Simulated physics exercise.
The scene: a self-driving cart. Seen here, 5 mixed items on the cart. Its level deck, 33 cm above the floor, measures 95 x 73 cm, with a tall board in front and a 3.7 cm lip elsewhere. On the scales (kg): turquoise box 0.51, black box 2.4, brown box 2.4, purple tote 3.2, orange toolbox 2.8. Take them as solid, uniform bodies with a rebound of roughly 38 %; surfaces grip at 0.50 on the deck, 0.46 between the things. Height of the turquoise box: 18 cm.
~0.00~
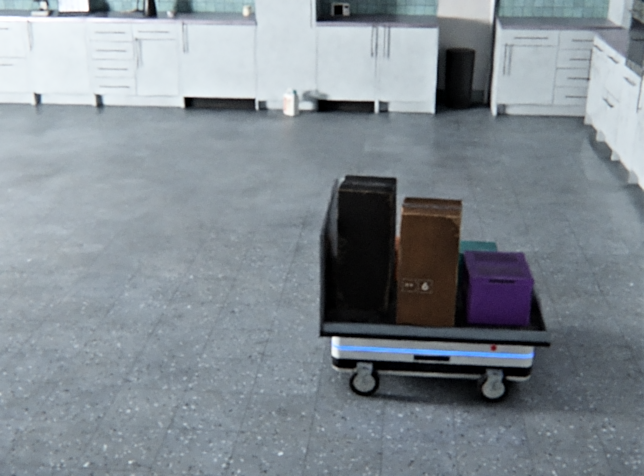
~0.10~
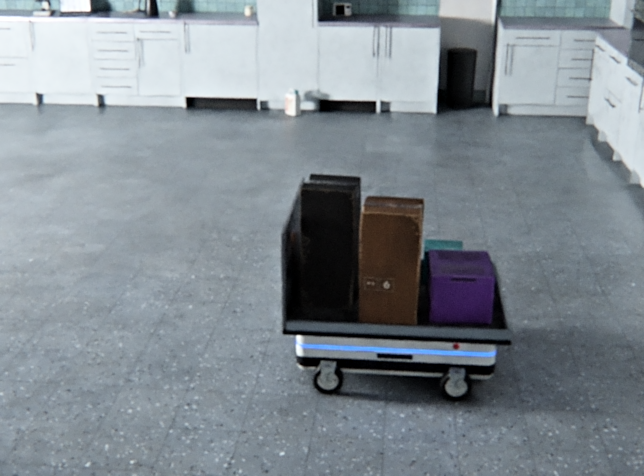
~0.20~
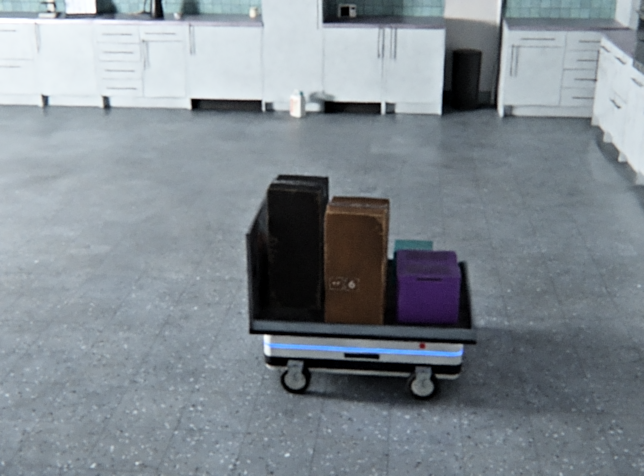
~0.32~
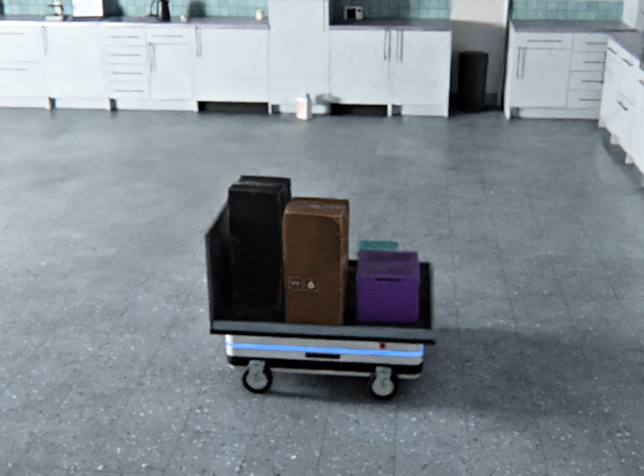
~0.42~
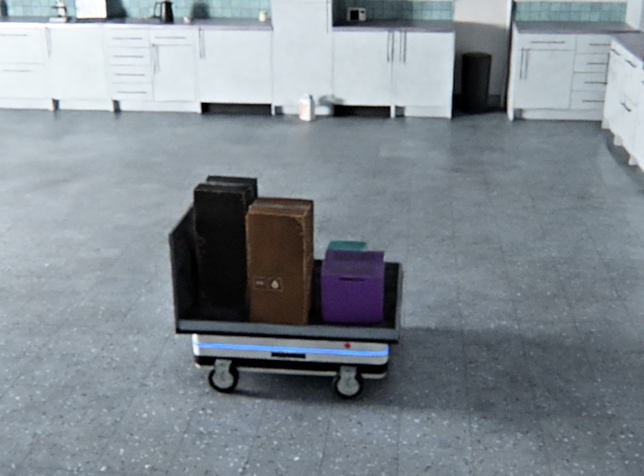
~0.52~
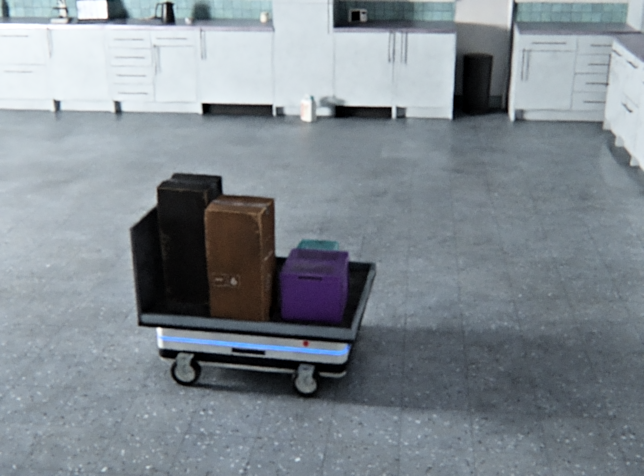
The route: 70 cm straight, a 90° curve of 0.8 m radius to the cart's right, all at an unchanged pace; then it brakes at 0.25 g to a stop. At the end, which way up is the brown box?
The brown box falls over.
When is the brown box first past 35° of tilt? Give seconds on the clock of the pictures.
At about 0.9 s.
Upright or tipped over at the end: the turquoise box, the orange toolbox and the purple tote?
The turquoise box stays upright; the orange toolbox is still upright; the purple tote is still upright.
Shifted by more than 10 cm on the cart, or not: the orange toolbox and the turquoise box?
The orange toolbox gets shifted; the turquoise box keeps its place.
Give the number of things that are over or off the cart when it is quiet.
2 of them.
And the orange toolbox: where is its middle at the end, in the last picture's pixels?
Around (256, 153).
Around 0.92 s, cart 156 cm along, turned 51°; black box and brown box now off the cart; orange toolbox shifted 18 cm.
Around 1.32 s, cart 224 cm along, turned 90°; orange toolbox shifted 18 cm.
Finally (2.5 s), off the cart and tipped over, black box and brown box; not toppled but over 10 cm from the start, orange toolbox; the other 2 still in place (within 10 cm). In the last view, brown box near (98, 239).
